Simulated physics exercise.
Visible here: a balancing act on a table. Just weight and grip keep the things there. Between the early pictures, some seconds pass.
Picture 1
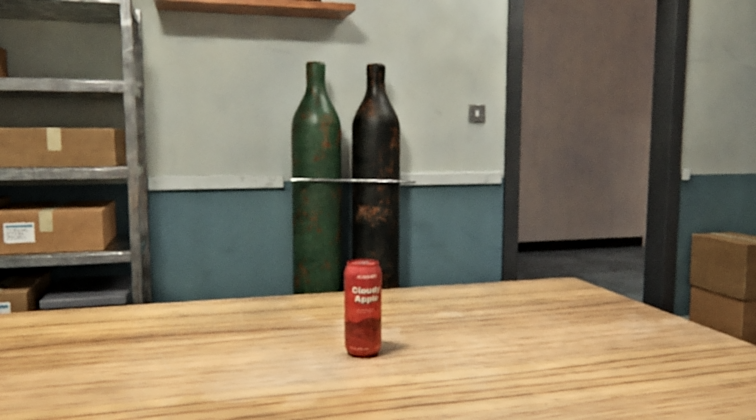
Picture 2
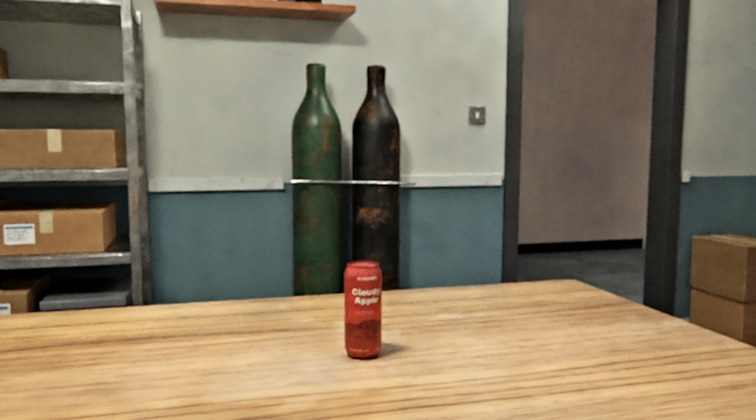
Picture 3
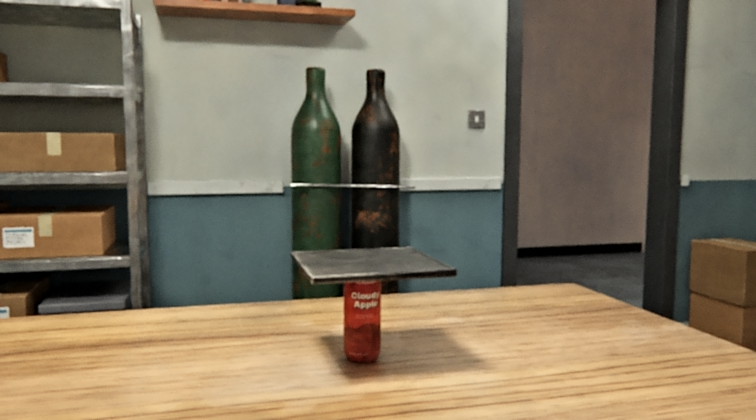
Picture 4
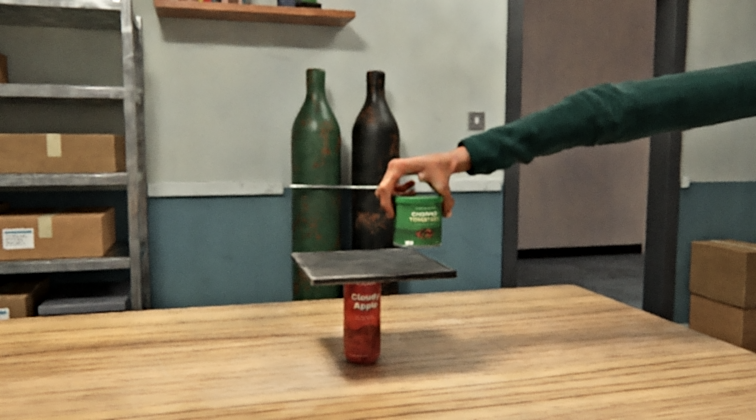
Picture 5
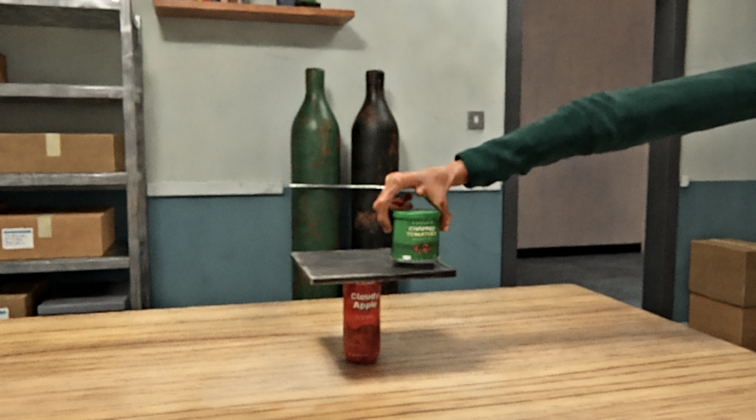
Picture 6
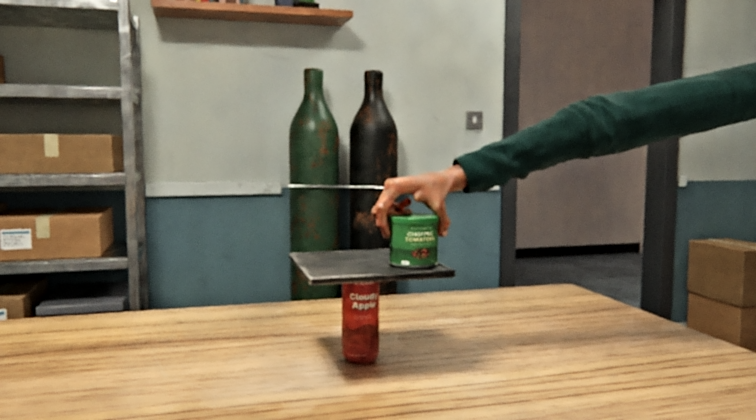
A red drink can stands upright on a pale wooden table in a workroom, seen from slightly above through a nearly still camera, with green and dark rusty cylinders against the grey-and-blue wall, shelves of boxes at left and a doorway at right. A flat black slab then appears balanced across the can. A green-sleeved arm reaches in from the right and lowers a green tin onto the slab's right side, keeping hold of it.
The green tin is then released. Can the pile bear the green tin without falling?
No: The stack fails to support it.
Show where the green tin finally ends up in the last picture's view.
Around (486, 344).
Then, 0.30 s past the last view, green tin now fallen; black lid rocked 53° from its first pose.
Then, 0.40 s past the last view, black lid rocked 71° from its first pose.
Then, 0.70 s past the last view, black lid now fallen; red can rocked 12° from its first pose.
Then, 0.90 s past the last view, red can rocked 70° from its first pose.
Finally, fallen, black lid, green tin and red can. Final places as the last picture's camera would see them, green tin near (486, 344). The stack loses its balance.
